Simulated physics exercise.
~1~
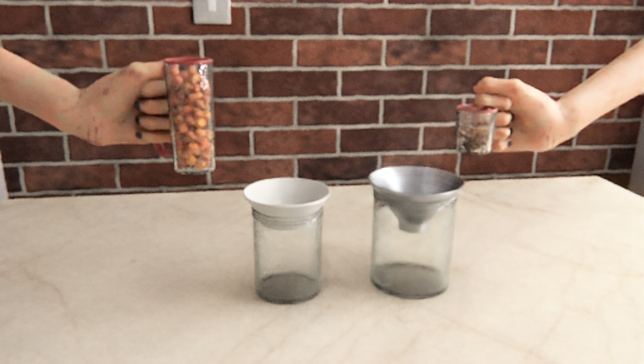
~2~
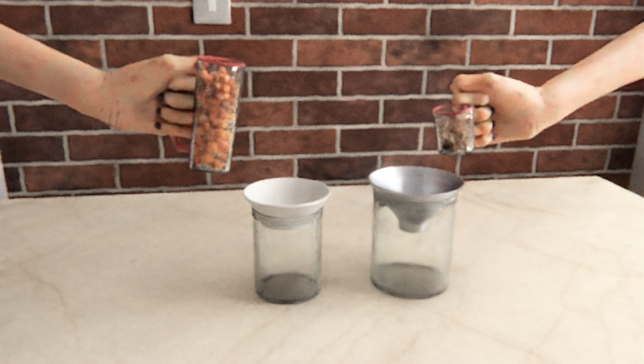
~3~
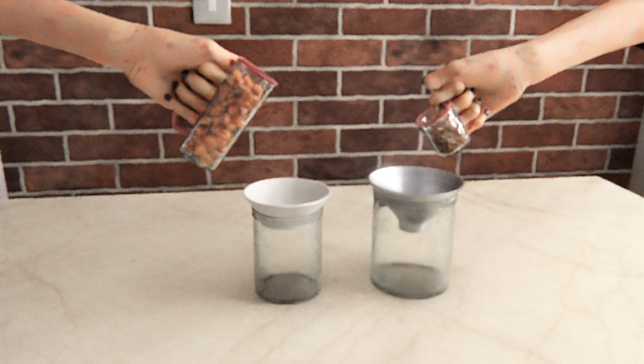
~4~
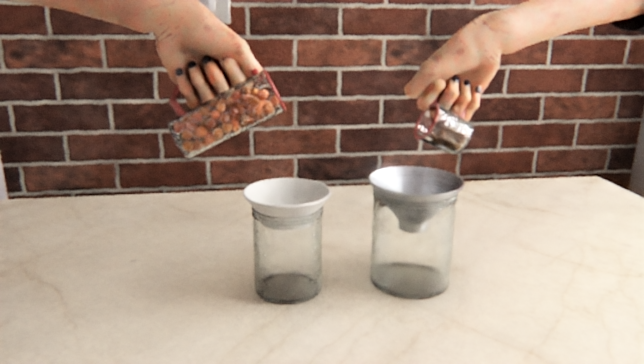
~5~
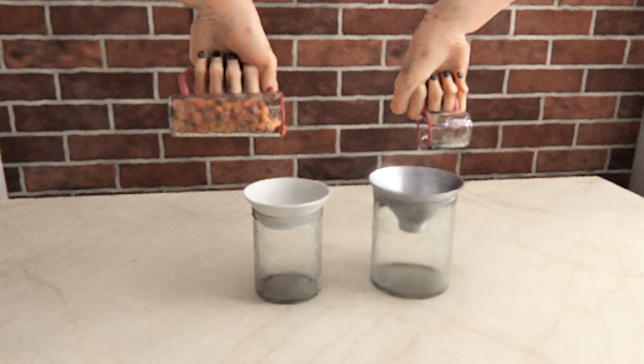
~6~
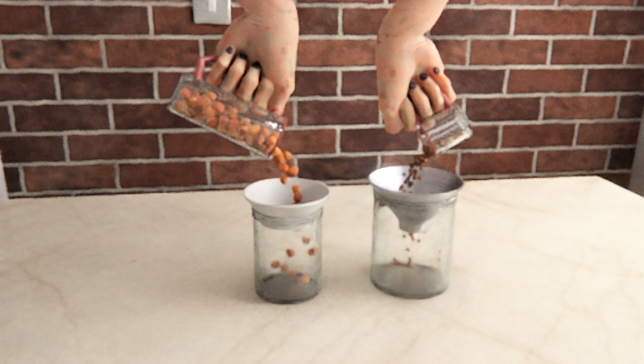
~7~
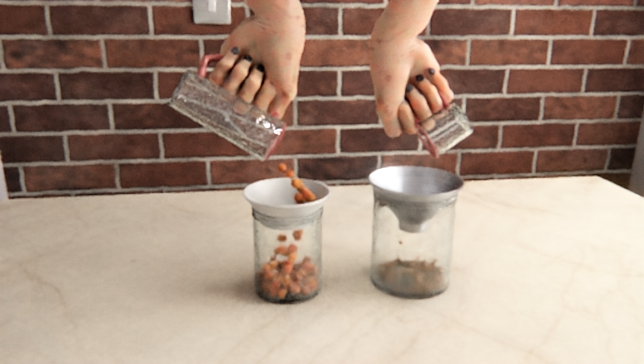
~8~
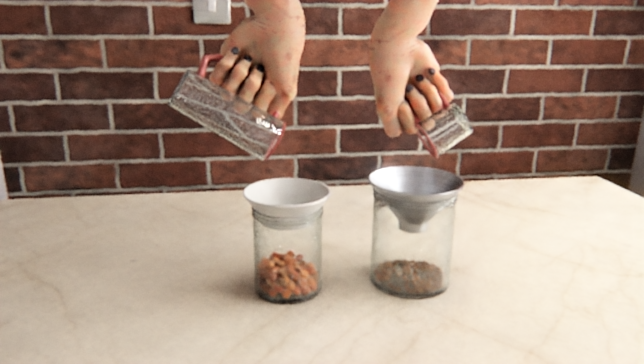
Two hands reach in from either side, the left holding a clear cup of orange-brown pieces and the right a smaller cup of darker bits. Seen from the front, a pale tabletop before a red brick wall holds two clear jars, the left topped with a white funnel, the right, slightly larger, with a grey one. The hands move inward and tip the cups onto their sides above the funnels. As they tilt further, both loads pour through and drop into the jars. Finally, the emptied cups hang tipped above clear funnels, with a small heap resting in each jar.
